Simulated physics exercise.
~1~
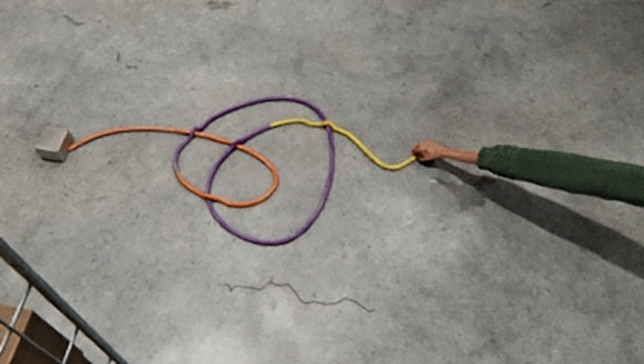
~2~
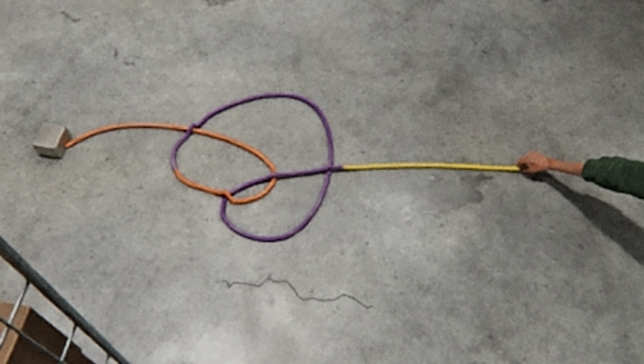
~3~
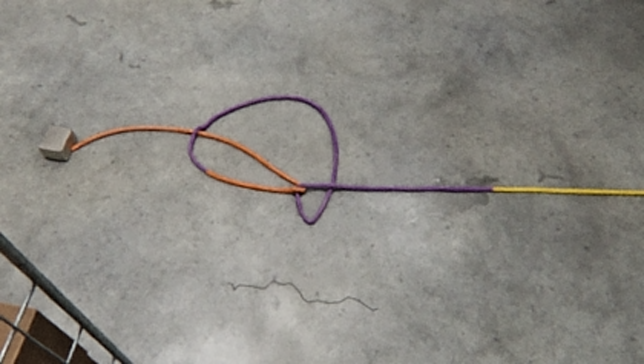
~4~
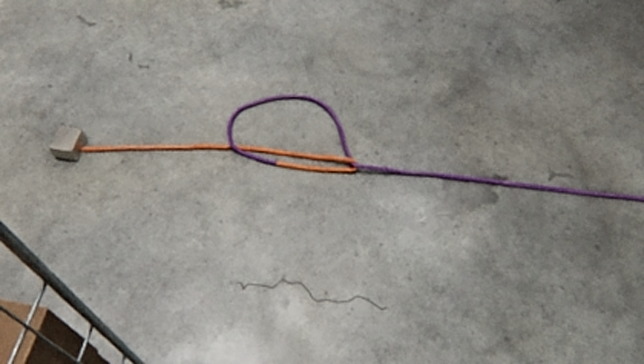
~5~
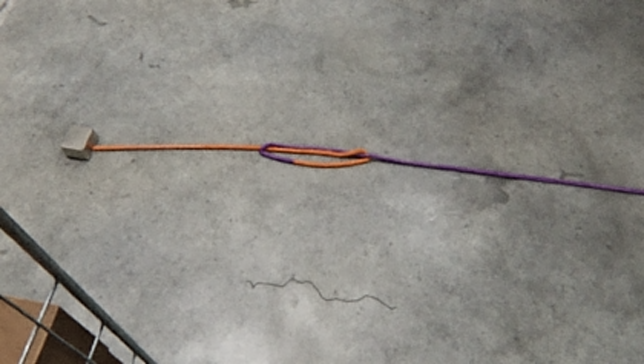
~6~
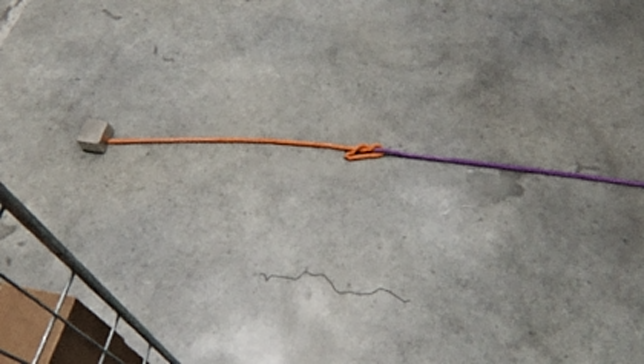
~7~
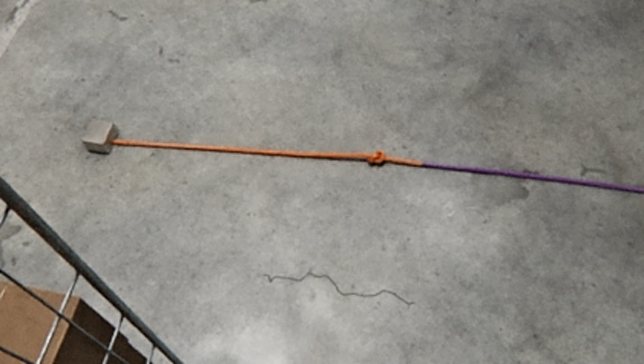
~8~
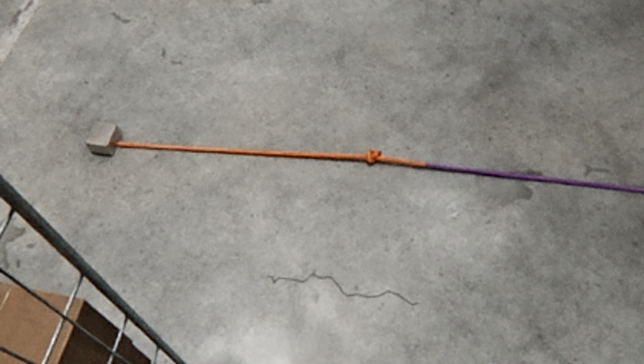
A rope coloured orange, purple and yellow lies in overlapping loops on a stained grey concrete floor, seen from above, its orange end held at a small pale block on the left. A hand in a dark green sleeve grips the yellow end and pulls it right, soon passing out of view. The purple loop shrinks as the rope straightens, while the view shifts slightly left past a crack and a metal rail with a brown box at lower left. The loops narrow, then cinch together in the orange part. Finally the rope stretches taut, with a small tight orange knot remaining.
